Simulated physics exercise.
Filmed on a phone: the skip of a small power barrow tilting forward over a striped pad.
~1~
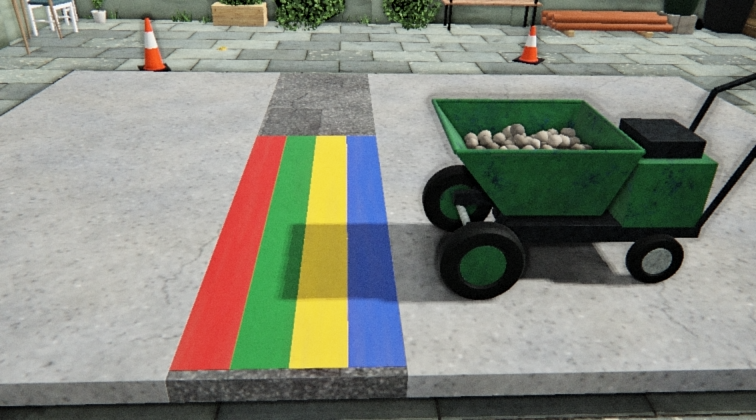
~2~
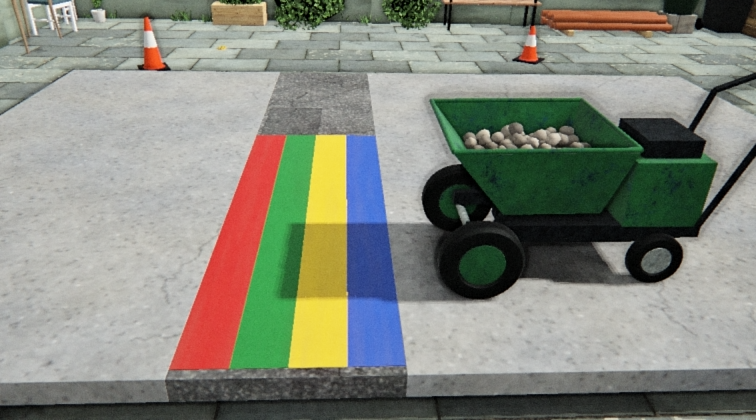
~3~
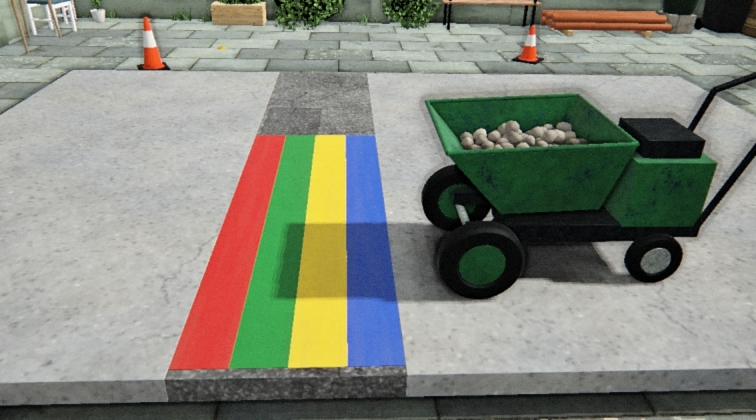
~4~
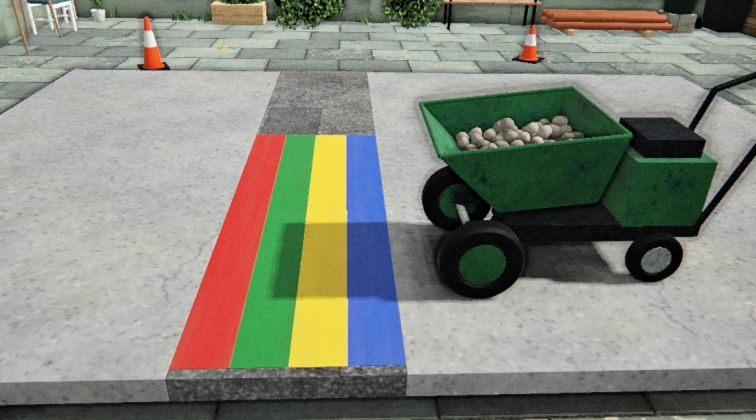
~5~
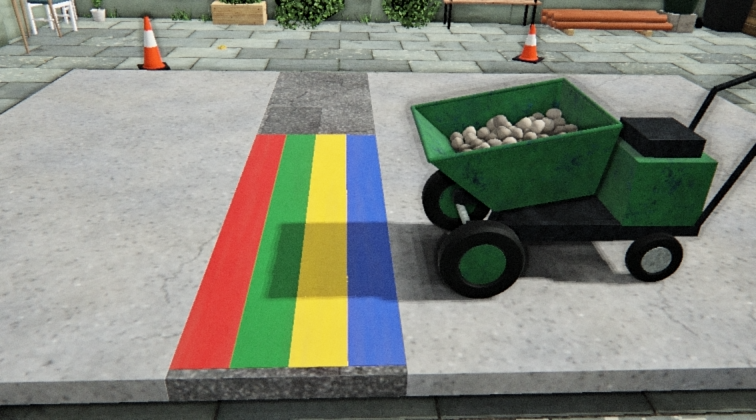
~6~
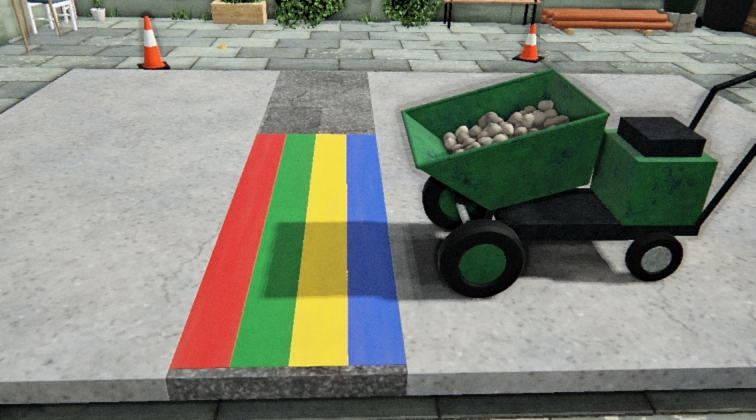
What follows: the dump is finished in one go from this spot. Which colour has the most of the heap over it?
The yellow one gets the largest share.
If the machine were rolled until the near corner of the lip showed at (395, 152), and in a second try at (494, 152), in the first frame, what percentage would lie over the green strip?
About 30 and 20 per cent.
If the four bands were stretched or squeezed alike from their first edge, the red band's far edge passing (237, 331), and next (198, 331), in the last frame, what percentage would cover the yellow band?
The first gives 20 %, the second 40 %.
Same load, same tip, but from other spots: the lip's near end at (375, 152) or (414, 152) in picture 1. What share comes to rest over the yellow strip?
The first gives 0 %, the second 10 %.
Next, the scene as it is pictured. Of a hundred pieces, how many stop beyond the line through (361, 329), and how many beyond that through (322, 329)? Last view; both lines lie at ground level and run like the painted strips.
First some 80, then 70 per cent.
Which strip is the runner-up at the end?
Next in line is green.
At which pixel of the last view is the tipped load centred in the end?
Near (304, 253).
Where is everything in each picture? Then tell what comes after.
Lip of the skip at (456, 152), level; top of the load at (535, 144), river pebbles; blue strip at (374, 326); yellow strip at (321, 326); green strip at (267, 327); red strip at (212, 328), in the first picture.
Lip of the skip at (454, 152), level; top of the load at (533, 143), in the second picture.
Lip of the skip at (448, 154), tipped barely; top of the load at (542, 148), in the third picture.
Lip of the skip at (440, 156), tipped a little; top of the load at (551, 147), in the fourth picture.
Lip of the skip at (430, 161), tipped a little; top of the load at (540, 140), in the fifth picture.
Lip of the skip at (418, 167), tipped clearly; top of the load at (545, 136); blue strip at (374, 324); yellow strip at (321, 325); green strip at (267, 325); red strip at (212, 326), in the sixth picture.
Soon, skip tipped steeply; all in the skip.
A while on, skip tipped right over; about two thirds in the skip; a stray few over the blue strip; about a quarter over the yellow strip; a small part over the green strip.
Towards the end, skip tipped right over; about a quarter in the skip; a stray few over the blue strip; about a third over the yellow strip; about a quarter over the green strip; a small part over the red strip; a stray few off the paint.
Finally, skip tipped right over; a small part in the skip; a stray few over the blue strip; about a third over the yellow strip; about a quarter over the green strip; a small part over the red strip; a stray few off the paint.
